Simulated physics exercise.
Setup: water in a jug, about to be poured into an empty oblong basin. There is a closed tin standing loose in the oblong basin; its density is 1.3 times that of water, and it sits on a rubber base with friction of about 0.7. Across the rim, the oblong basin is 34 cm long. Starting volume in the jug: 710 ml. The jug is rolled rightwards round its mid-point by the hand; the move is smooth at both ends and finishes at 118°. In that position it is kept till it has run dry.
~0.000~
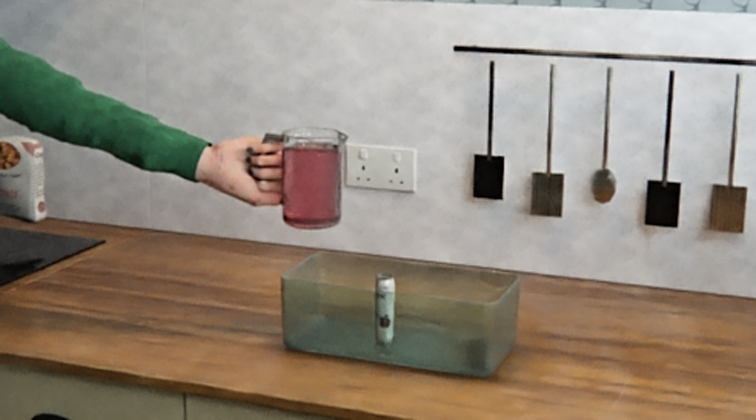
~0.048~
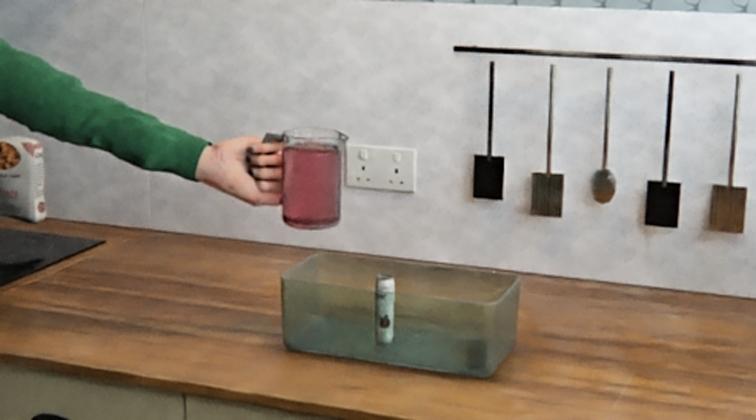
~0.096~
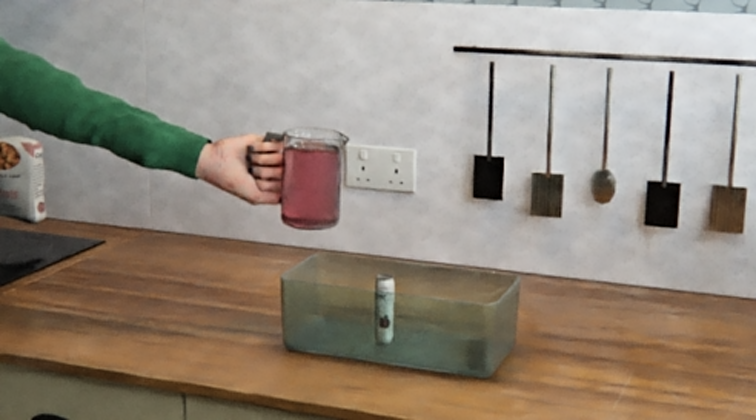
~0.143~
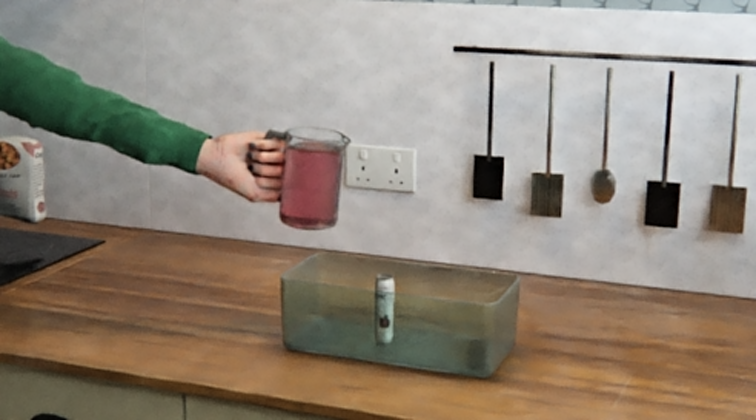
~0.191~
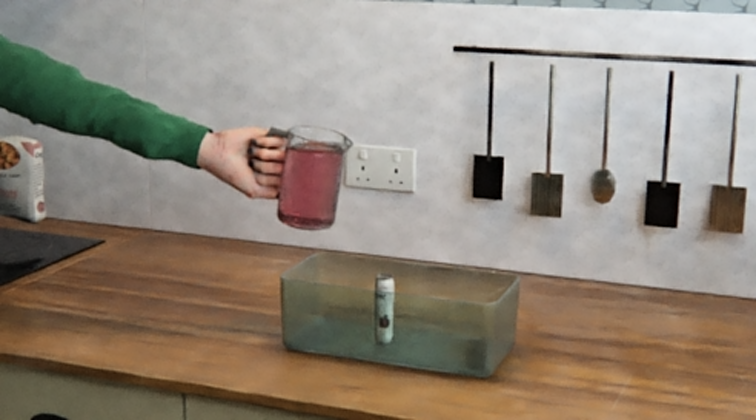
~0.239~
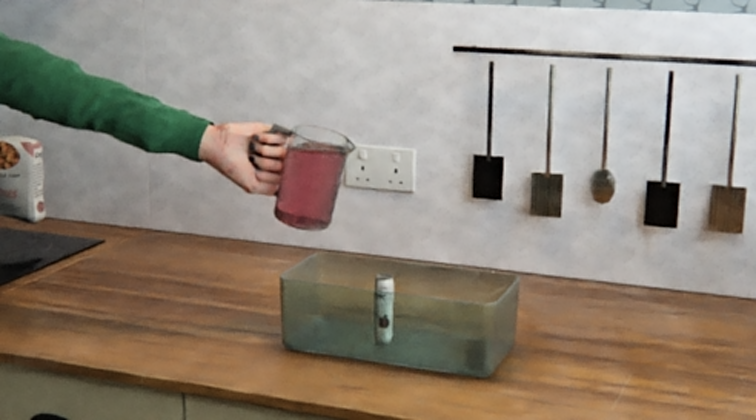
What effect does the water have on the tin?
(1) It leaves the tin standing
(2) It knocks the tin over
2.
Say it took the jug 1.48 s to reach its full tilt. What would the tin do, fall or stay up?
Result: Tin tipped over.
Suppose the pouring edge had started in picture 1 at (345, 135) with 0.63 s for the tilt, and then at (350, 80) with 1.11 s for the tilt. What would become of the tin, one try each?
Run one: It tumbles. Run two: It does not tip.
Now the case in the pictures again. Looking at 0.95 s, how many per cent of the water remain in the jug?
About 26 % is still there.
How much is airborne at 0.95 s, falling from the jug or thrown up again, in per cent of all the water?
22 in a hundred, give or take.
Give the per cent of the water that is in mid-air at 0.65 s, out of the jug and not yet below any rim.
At that moment, about 14 percent.
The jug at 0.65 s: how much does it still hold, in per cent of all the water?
Around 84 in a hundred.
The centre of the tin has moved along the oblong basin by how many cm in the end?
It finishes around 7.0 cm from where it began.
After 0.65 s the tilt is 75° and 84 per cent is still to pour; the tin stands where it began.
After 0.95 s the tilt is 112° and 26 per cent is still to pour; the tin stands where it began.
After 1.27 s the tilt is 118° and 0 per cent is still to pour; the tin leans 30°.
After 1.61 s the tilt is 118° and 0 per cent is still to pour; the tin lies on its side.
In the end the tin lies on its side.
